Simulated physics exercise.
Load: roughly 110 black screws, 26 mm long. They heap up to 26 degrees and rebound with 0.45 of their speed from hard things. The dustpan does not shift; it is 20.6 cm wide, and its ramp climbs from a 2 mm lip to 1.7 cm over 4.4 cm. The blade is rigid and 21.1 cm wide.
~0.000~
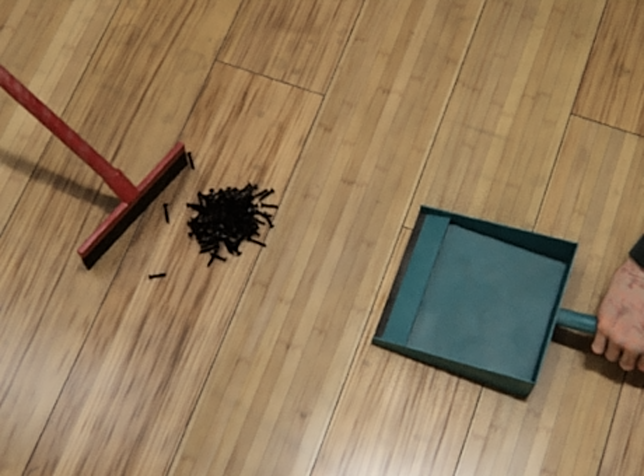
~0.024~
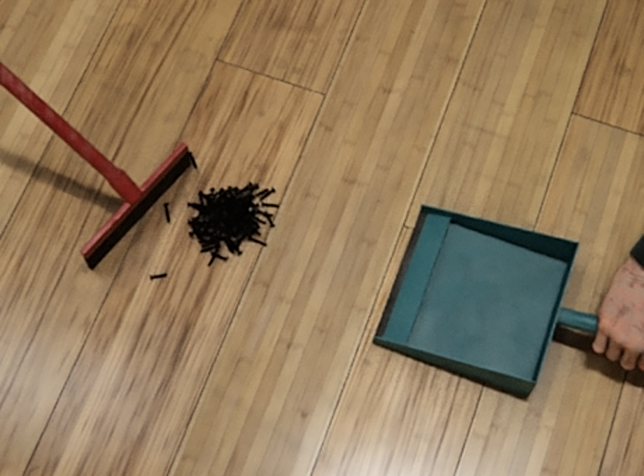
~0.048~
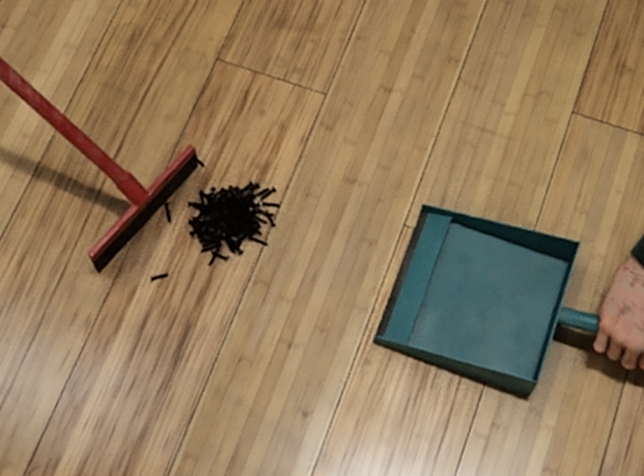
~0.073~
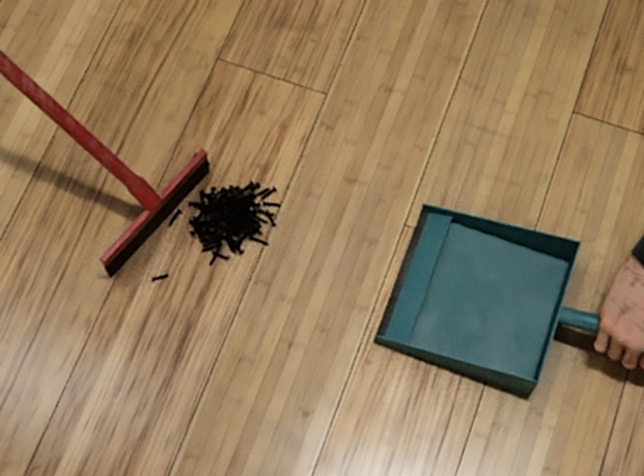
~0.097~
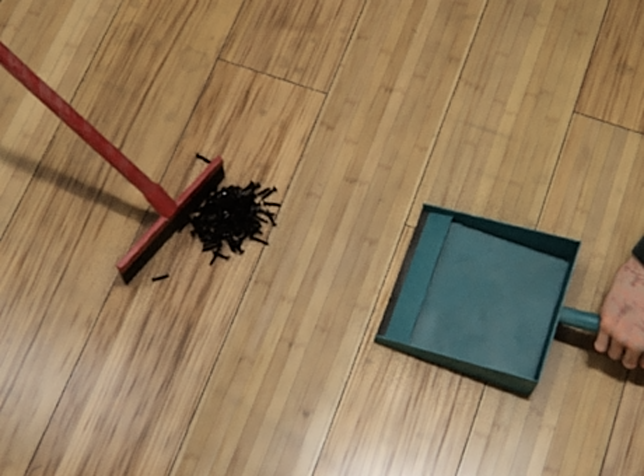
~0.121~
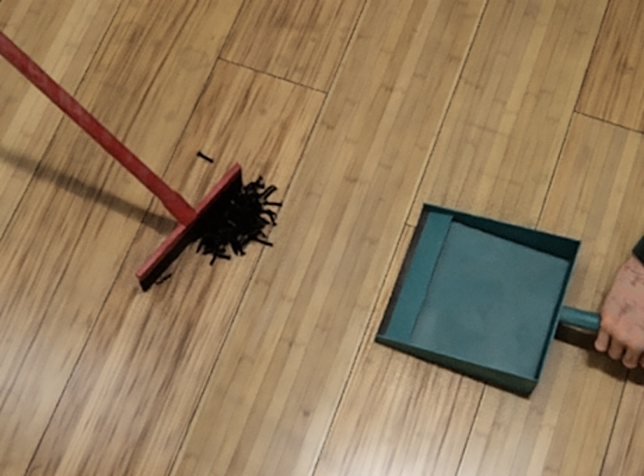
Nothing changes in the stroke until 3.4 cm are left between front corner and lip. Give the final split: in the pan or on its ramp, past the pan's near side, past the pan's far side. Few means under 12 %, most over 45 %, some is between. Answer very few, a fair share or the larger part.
In the pan or on its ramp: A fair share; past the pan's near side: A fair share; past the pan's far side: Very few.
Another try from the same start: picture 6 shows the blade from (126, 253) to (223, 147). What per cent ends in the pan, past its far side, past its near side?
Pan 5, far 5, near 5.
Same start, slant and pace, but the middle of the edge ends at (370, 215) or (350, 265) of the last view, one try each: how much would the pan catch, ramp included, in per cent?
About 15 and 40 per cent.
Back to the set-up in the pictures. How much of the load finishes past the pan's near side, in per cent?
About 20 per cent.
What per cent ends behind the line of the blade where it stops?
About 5 per cent.
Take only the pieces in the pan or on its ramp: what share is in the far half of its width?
Some 30 per cent.
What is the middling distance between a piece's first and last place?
Roughly 26 cm.
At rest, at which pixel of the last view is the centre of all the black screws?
Around (391, 306).
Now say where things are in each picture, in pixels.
The first frame shows blade from (82, 253) to (181, 148), moved 0.0 cm, 0 of the pieces shifted so far; middle of the pieces at (228, 223); pan at (485, 306).
The second frame shows blade from (85, 254) to (184, 149), moved 0.3 cm, 0 of the pieces shifted so far; middle of the pieces at (228, 223).
The third frame shows blade from (93, 256) to (192, 151), moved 1.4 cm, 1 of the pieces shifted so far; middle of the pieces at (229, 222).
The fourth frame shows blade from (105, 261) to (204, 156), moved 3.2 cm, 3 of the pieces shifted so far; middle of the pieces at (230, 222).
The fifth frame shows blade from (121, 268) to (219, 162), moved 5.6 cm, 9 of the pieces shifted so far; middle of the pieces at (231, 222).
The sixth frame shows blade from (140, 276) to (238, 169), moved 8.5 cm, 98 of the pieces shifted so far; middle of the pieces at (236, 217); pan at (488, 304). Its pace works out near 1.19 m/s, heading 5 degrees towards the viewer's side.
After 0.23 s, middle of the blade 16 cm from the lip; 0 % over the lip, far side 0 %, near side 5 %.
After 0.30 s, middle of the blade 9 cm from the lip; 0 % over the lip, far side 0 %, near side 10 %.
After 0.51 s, middle of the blade 7 cm from the lip; 45 % over the lip, far side 5 %, near side 20 %.
In the end, at 1.7 s, pan 40 %, near side 20 %, far side 0 %, in front of the lip or behind the blade 40 %.
